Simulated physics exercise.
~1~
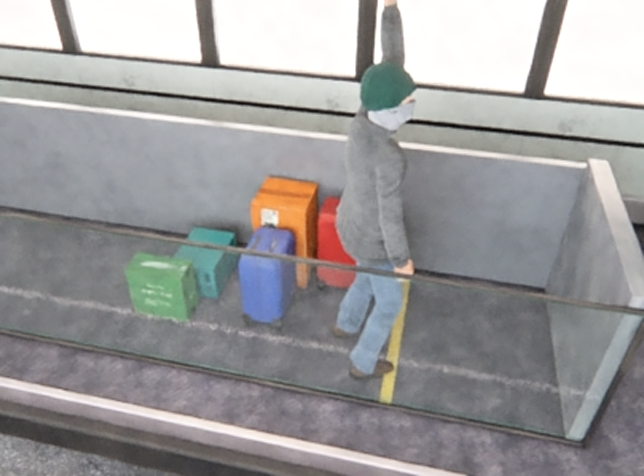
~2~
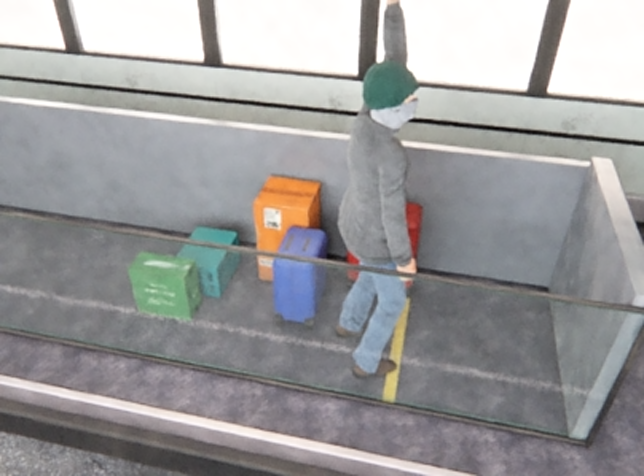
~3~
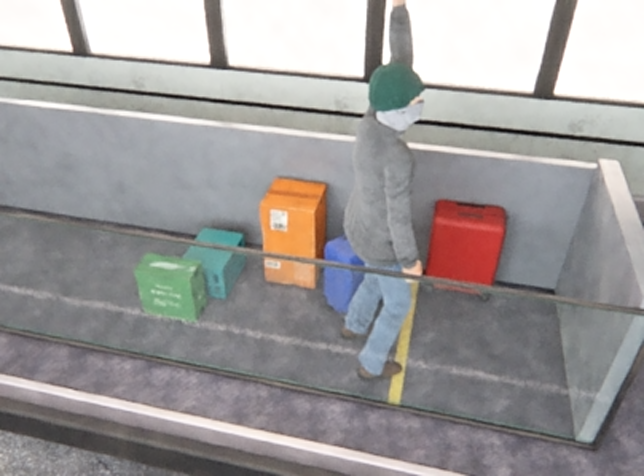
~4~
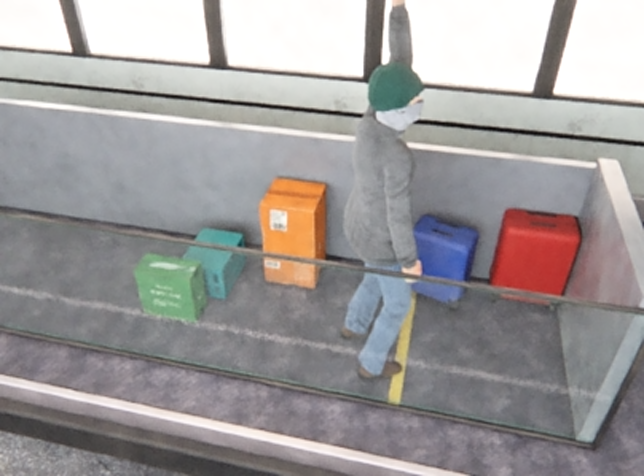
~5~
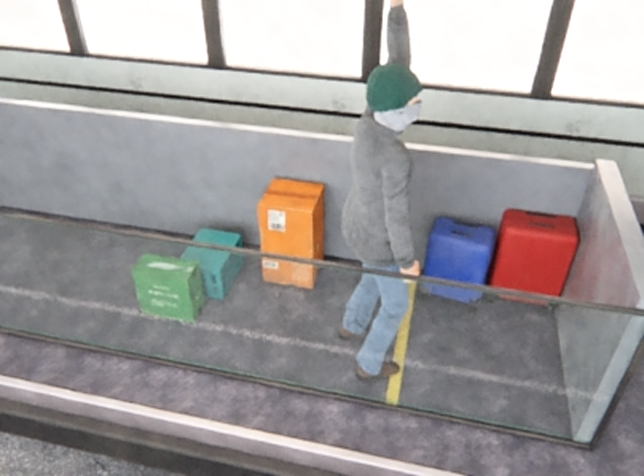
A blue wheeled case and a larger red one roll to the right along the floor of a glass-fronted tram bay, seen from above at a slight sway. A passenger in a green cap, grey jacket and jeans stands by a yellow line, one arm raised, while a green carton, a teal crate and a tall orange bag sit to the left. The red case passes behind the passenger first, and the blue one follows. Both end upright beyond the line near the right end, side by side, while the other three stay short of it.
